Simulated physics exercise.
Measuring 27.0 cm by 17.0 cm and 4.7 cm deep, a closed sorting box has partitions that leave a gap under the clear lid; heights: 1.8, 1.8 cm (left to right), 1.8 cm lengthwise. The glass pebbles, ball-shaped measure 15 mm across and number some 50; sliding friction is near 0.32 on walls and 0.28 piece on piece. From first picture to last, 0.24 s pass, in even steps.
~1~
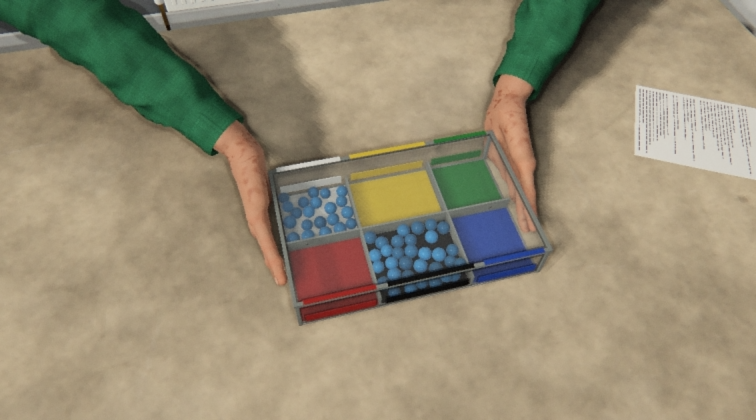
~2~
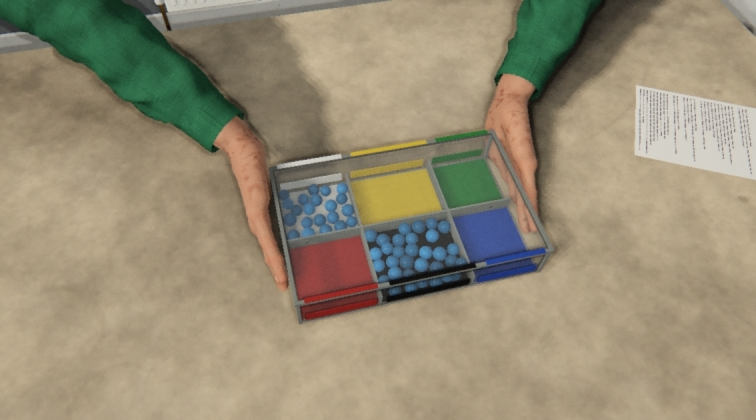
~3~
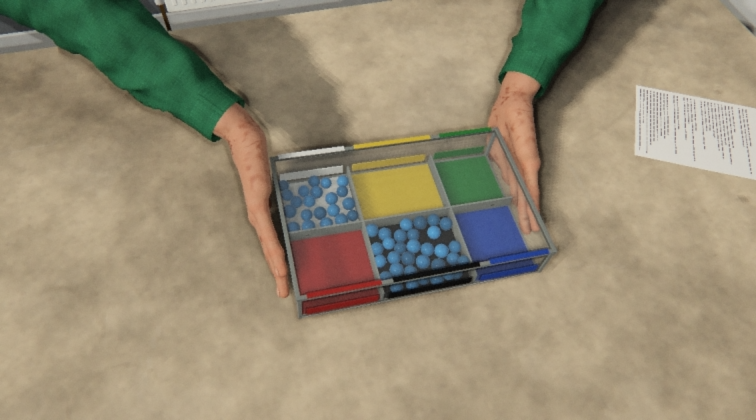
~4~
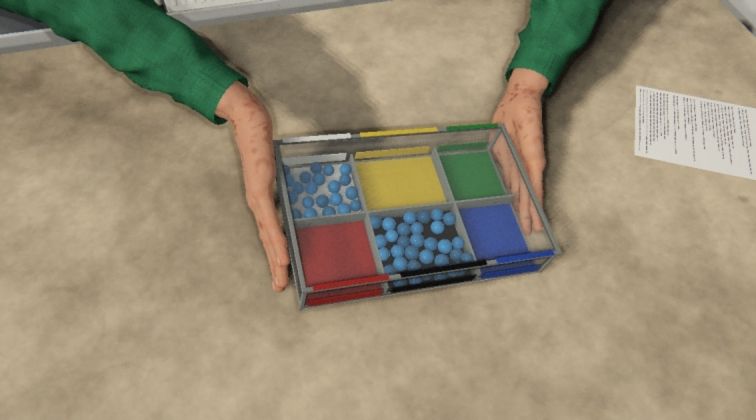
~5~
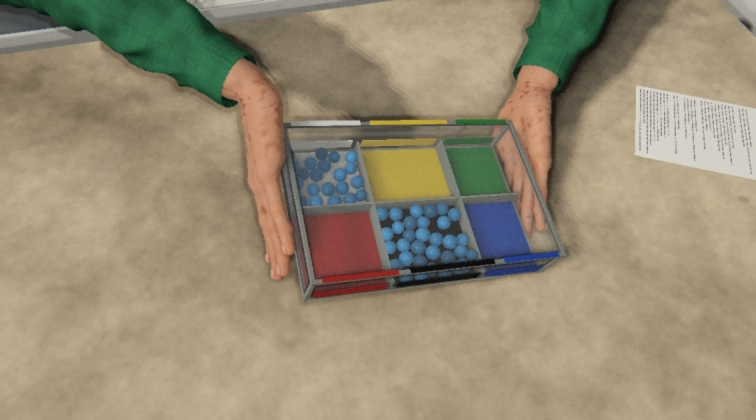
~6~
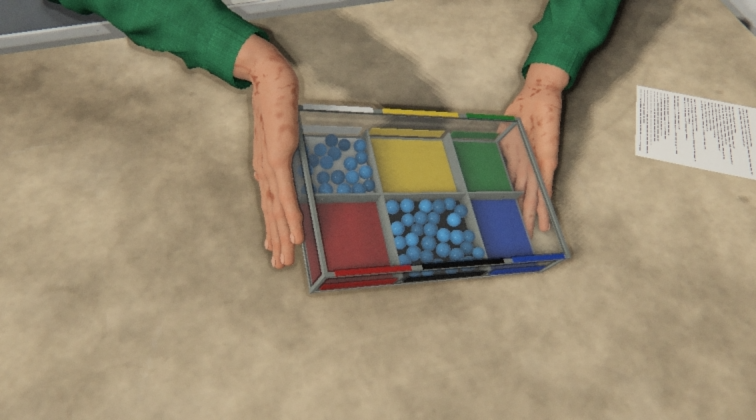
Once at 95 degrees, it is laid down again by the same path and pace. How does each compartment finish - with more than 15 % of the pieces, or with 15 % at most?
Red: At most 15 %, blue: More than 15 %, green: At most 15 %, yellow: At most 15 %, white: At most 15 %, black: More than 15 %.
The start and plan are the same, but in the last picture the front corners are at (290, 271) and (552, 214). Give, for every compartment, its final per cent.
Per cent at the finish: Red 0, blue 0, green 10, yellow 35, white 45, black 10.
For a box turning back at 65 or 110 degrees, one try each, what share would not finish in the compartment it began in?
I'd expect close to 25 and then close to 85 per cent.
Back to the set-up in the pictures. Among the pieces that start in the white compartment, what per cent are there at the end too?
Some 0 per cent.
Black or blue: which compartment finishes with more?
The blue one.
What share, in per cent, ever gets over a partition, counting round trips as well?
The share is close to 80 percent.
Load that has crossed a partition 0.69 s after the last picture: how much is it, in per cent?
At that instant it's around 35 per cent.
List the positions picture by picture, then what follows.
Box tilt 0 degrees, front corners at (297, 304) and (547, 249); white 40 %, black 60 %, in the first frame.
Box tilt 1 degrees, front corners at (298, 302) and (549, 249), in the second frame.
Box tilt 5 degrees, front corners at (300, 297) and (552, 250), lowest corner right front, in the third frame.
Box tilt 10 degrees, front corners at (306, 289) and (556, 251), lowest corner right front, in the fourth frame.
Box tilt 16 degrees, front corners at (315, 281) and (561, 253), lowest corner right front, in the fifth frame.
Box tilt 22 degrees, front corners at (327, 273) and (566, 255), lowest corner right front; white 40 %, black 60 %, in the sixth frame.
Then, 0.69 s after the last picture, tilt 94 degrees; red 10 %, blue 15 %, yellow 10 %, white 20 %, black 50 %.
Then, 1.15 s after the last picture, tilt 40 degrees; blue 70 %, black 30 %.
Then, 1.68 s after the last picture, tilt 0 degrees; blue 70 %, black 30 %.
In the end, red 0 %, blue 70 %, green 0 %, yellow 0 %, white 0 %, black 30 %.
